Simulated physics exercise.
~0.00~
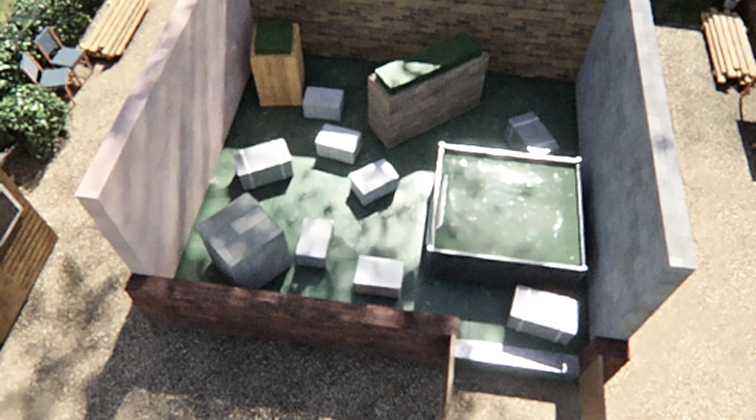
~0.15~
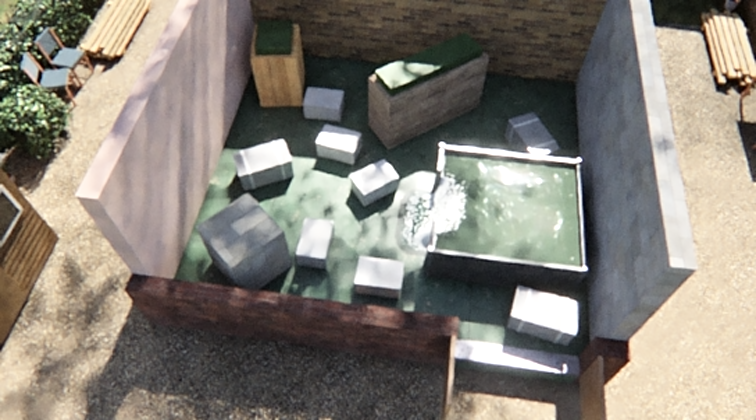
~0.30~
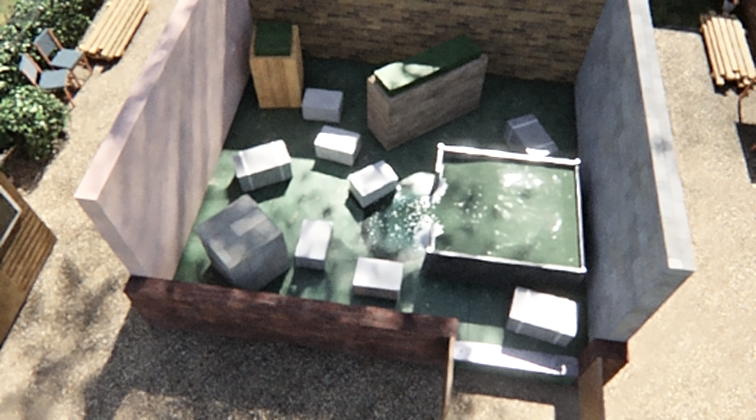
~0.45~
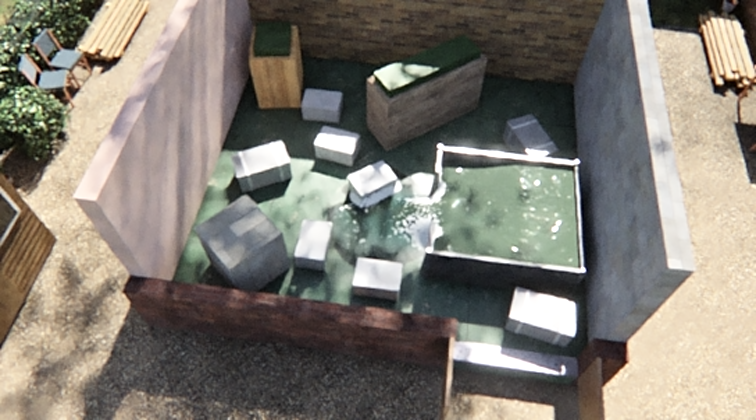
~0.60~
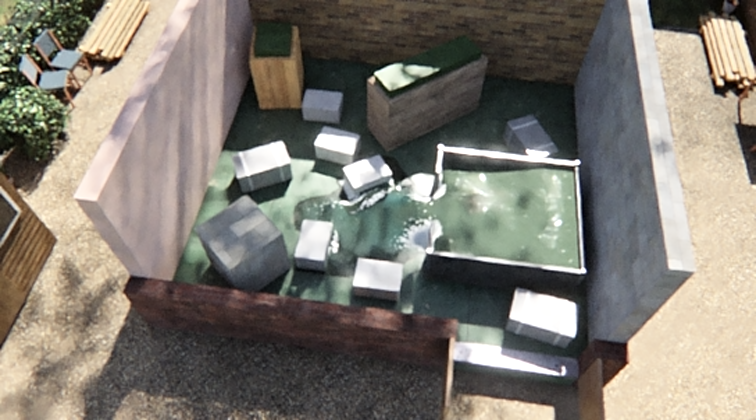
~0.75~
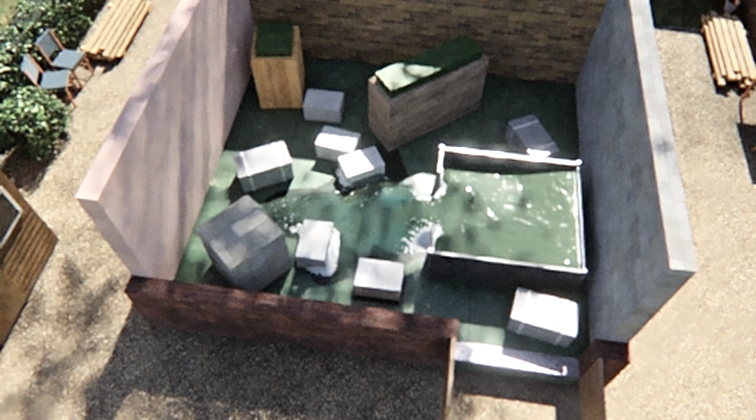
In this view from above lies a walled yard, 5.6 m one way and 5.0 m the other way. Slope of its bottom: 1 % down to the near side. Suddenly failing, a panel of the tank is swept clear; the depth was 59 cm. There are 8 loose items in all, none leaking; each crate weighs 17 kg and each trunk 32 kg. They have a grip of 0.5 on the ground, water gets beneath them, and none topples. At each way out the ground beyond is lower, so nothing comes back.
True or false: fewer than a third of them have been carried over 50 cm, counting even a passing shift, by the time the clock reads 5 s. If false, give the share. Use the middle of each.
False, between a third and two thirds.
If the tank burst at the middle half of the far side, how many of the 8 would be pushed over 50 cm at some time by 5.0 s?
In that case the number is 2.
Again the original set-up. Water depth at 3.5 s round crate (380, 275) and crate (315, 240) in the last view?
First roughly 5 cm, second roughly 15 cm.
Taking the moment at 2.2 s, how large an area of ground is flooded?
Wet: Near 14 m2.
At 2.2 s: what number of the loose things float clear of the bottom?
By my count, 1.
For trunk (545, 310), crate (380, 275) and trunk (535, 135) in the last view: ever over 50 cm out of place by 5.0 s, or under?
Taking them in turn, the answers are smaller, smaller and smaller.
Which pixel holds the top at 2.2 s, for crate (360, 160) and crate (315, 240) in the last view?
About (349, 124) for the first and (268, 210) for the second.
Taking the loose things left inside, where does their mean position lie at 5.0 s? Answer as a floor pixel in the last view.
Centre of the remaining things: Roughly (366, 175).
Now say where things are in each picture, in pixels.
A crate at (374, 176) rests on the ground; a crate at (339, 137) rests on the ground; 3.2 m2 under water; 0 of 8 have shifted, in the first picture.
A crate at (374, 176) rests on the ground; a crate at (339, 138), on the bottom; 3.6 m2 under water; 0 of 8 have shifted, in the second picture.
A crate at (373, 177), on the bottom; a crate at (338, 139), on the bottom; 4.3 m2 under water; 0 of 8 have shifted, in the third picture.
A crate at (372, 177), on the bottom; a crate at (337, 139), on the bottom; 5.0 m2 under water; 0 of 8 have shifted, in the fourth picture.
A crate at (367, 171), on the bottom, 16 cm from its start; a crate at (338, 140) rests on the ground; 5.7 m2 under water; 1 of 8 have shifted, in the fifth picture.
A crate at (361, 161) rests on the ground, 37 cm from its start; a crate at (338, 139), on the bottom; water covers 6.7 m2; 1 of 8 have shifted, in the sixth picture.
After 1.1 s 1 of 8 are over 50 cm from their spots; 0 afloat.
After 2.2 s 4 of 8 are over 50 cm from their spots; 1 afloat.
After 3.5 s 4 of 8 are over 50 cm from their spots; 3 afloat.
After 5.0 s 5 of 8 are over 50 cm from their spots, and 5 have been at some point; 4 afloat.
